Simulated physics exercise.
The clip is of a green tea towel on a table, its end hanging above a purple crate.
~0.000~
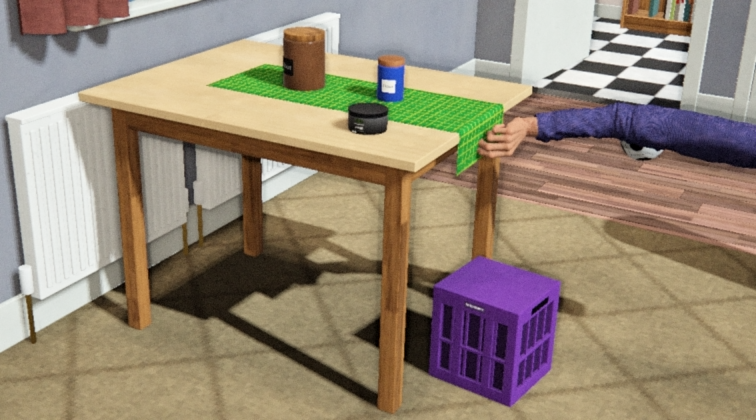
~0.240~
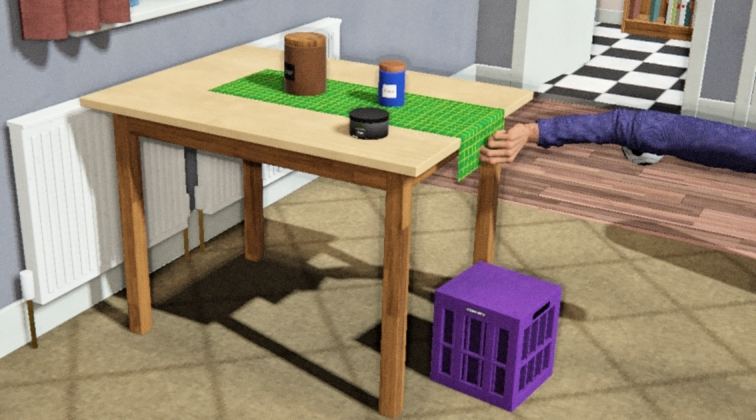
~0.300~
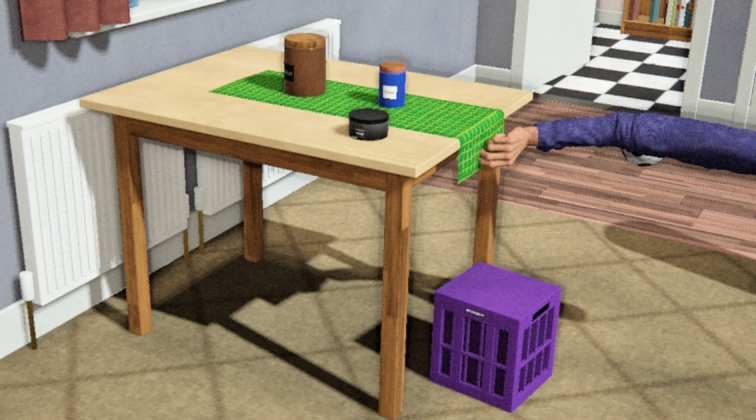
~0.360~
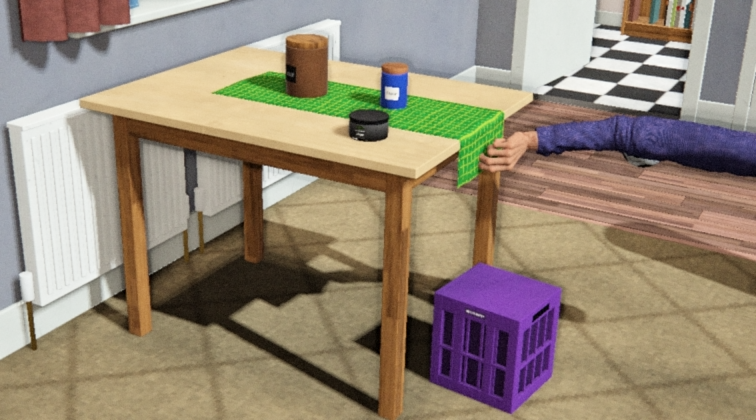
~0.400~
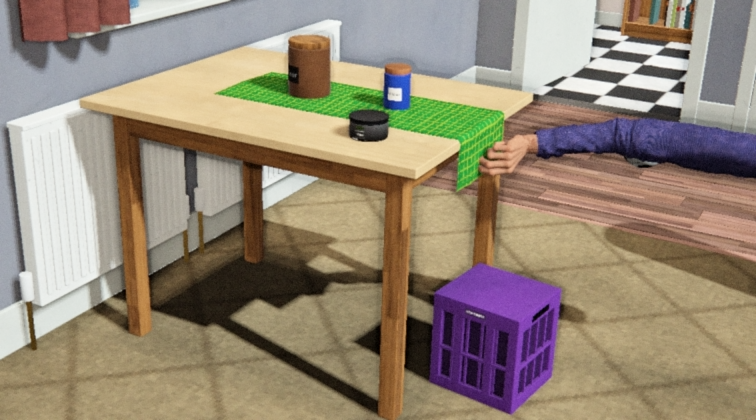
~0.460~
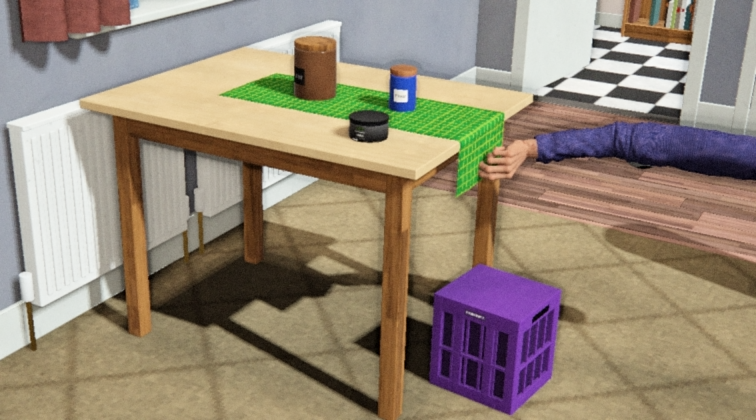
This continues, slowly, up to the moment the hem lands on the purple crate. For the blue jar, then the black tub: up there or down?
Outcome: The blue jar is carried off the end, the black tub stays on the table.
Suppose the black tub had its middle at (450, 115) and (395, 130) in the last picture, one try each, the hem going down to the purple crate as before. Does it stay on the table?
First, it drops; second, it stays on.
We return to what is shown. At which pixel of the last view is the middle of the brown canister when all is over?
Around (418, 86).
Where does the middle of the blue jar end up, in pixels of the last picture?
Close to (526, 260).
By 0.94 s, hem going down; jar carried along near (432, 93); tub still.
By 1.70 s, hem going down; jar carried along near (481, 102); tub still.
By 2.28 s, hem on the crate; jar down below near (526, 260); tub still.
When it is over, hem on the crate; jar down below near (526, 260); tub still. The blue jar falls off and the black tub remains up there.
